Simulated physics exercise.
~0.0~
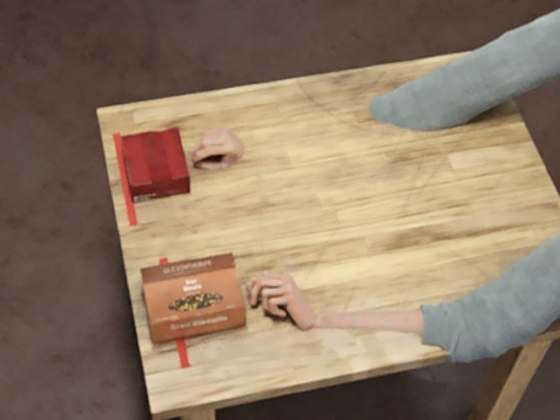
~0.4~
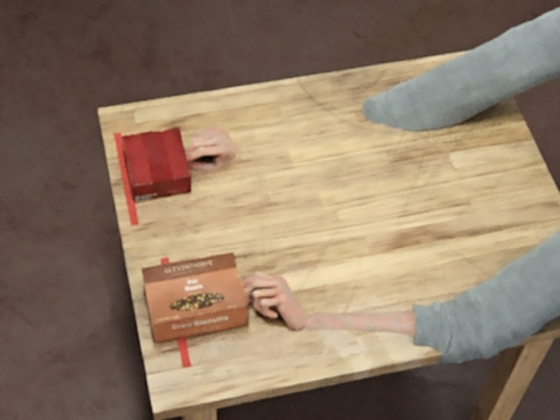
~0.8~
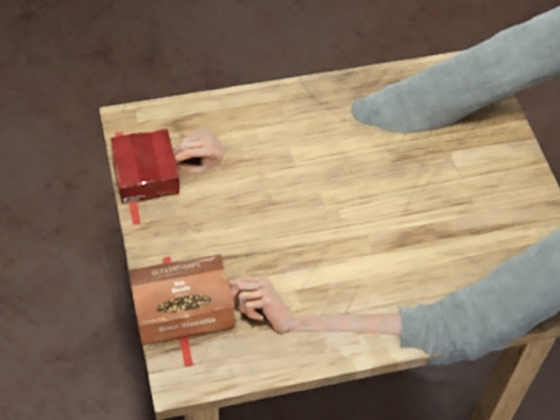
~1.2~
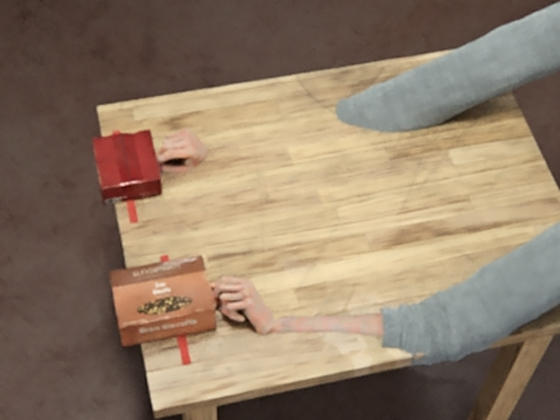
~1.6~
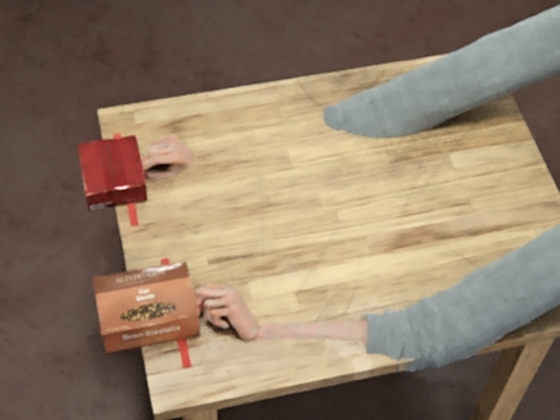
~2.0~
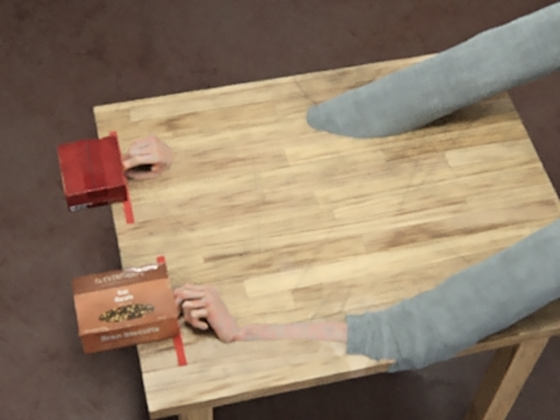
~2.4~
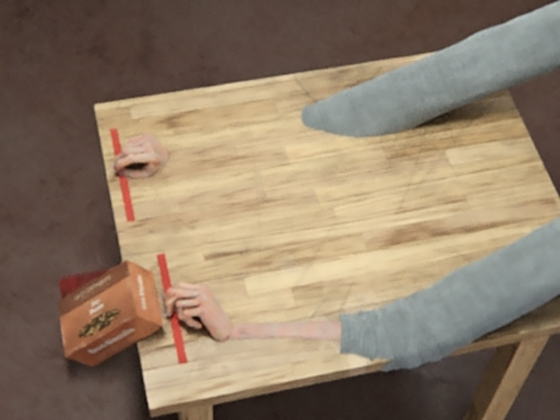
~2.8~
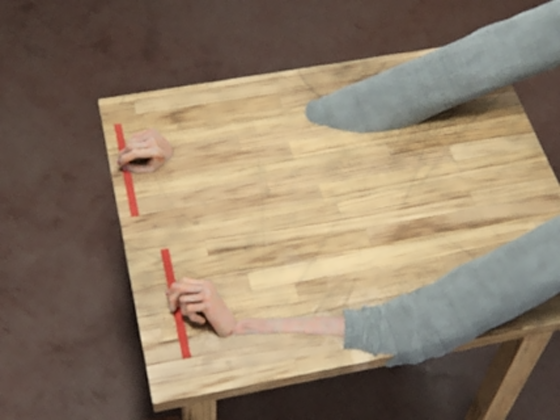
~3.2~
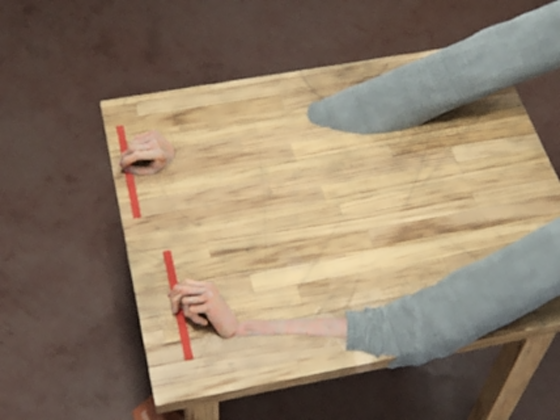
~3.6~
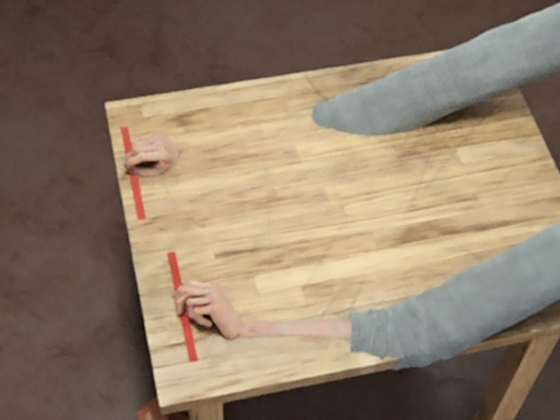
Two hands in pale blue-grey sleeves push a red box and an orange box toward the left end of a light wooden table, seen from above by a slightly swaying camera. The red box sits at the far side and the orange one nearer, each by a strip of red tape, with a dark brown floor below. Both boxes slide slowly left until they jut well past the edge. The red box drops first, and the orange box tips and follows it down. The hands stop at the tape, leaving the tabletop clear of both boxes.
